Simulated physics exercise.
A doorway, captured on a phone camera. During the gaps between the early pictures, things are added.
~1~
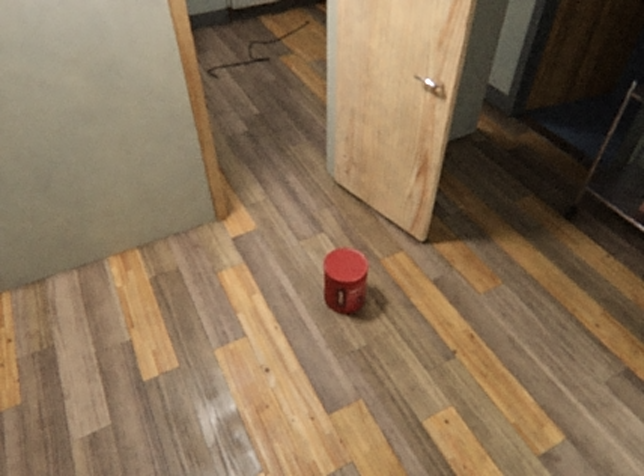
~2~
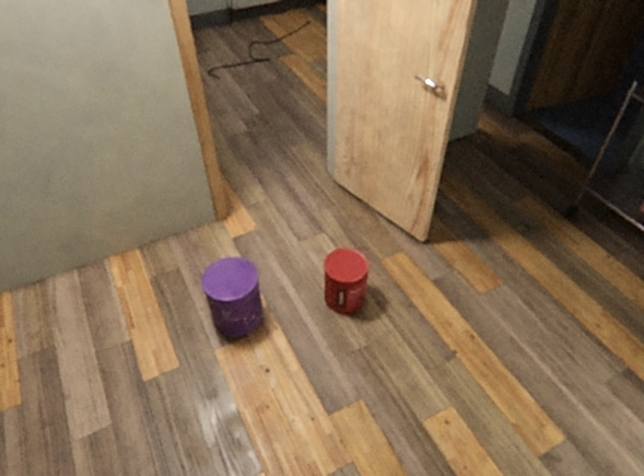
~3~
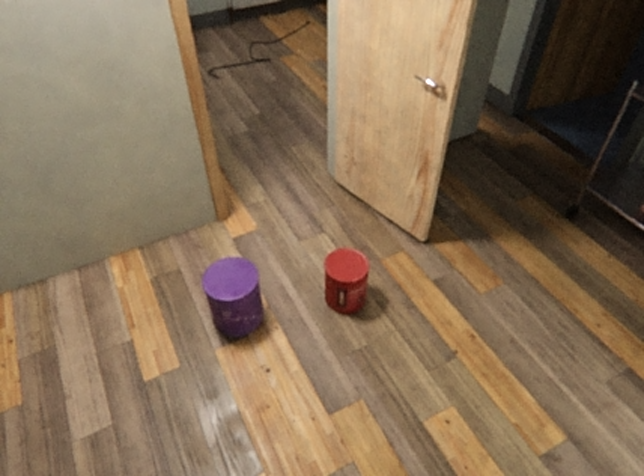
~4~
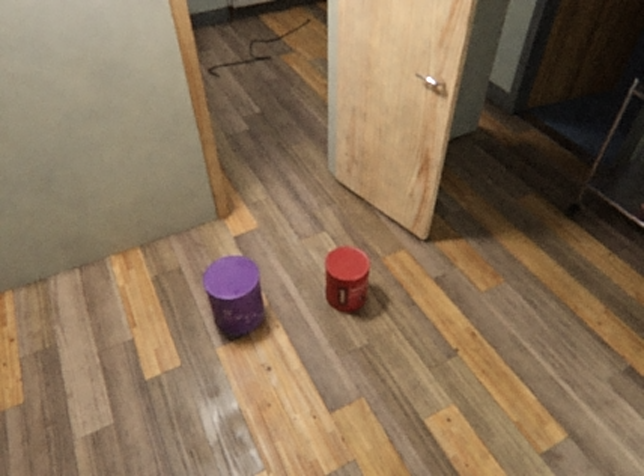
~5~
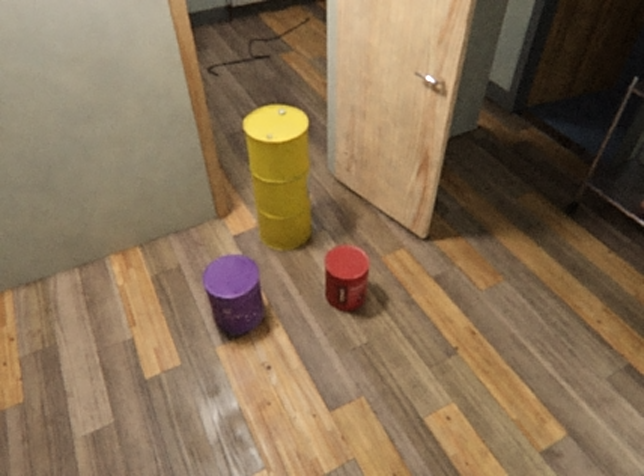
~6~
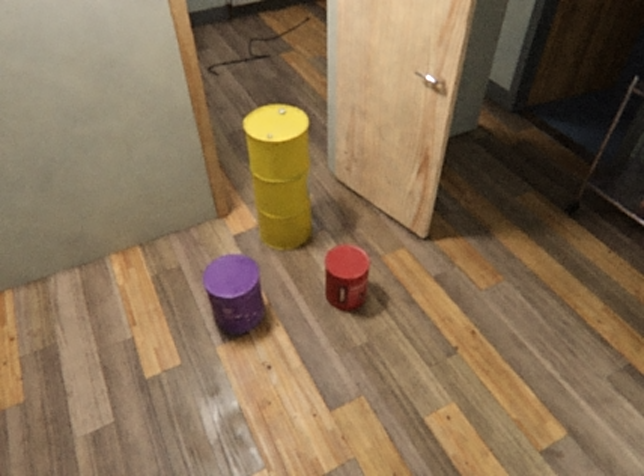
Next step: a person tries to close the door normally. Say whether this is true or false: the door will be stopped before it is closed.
True, it is stopped before closing.
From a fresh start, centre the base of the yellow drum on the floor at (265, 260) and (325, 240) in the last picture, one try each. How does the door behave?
So the first time it is halted early, and the second time it is halted early.
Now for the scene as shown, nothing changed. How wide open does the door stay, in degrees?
Some 45° open.
Then, 0.50 s on from there, open by 89°.
Then, 0.80 s on from there, open by 67°.
Then, 1.00 s on from there, open by 50°.
In the end, open by 46°; all 3 unmoved. At the end, from the last picture's camera, yellow drum near (280, 181).
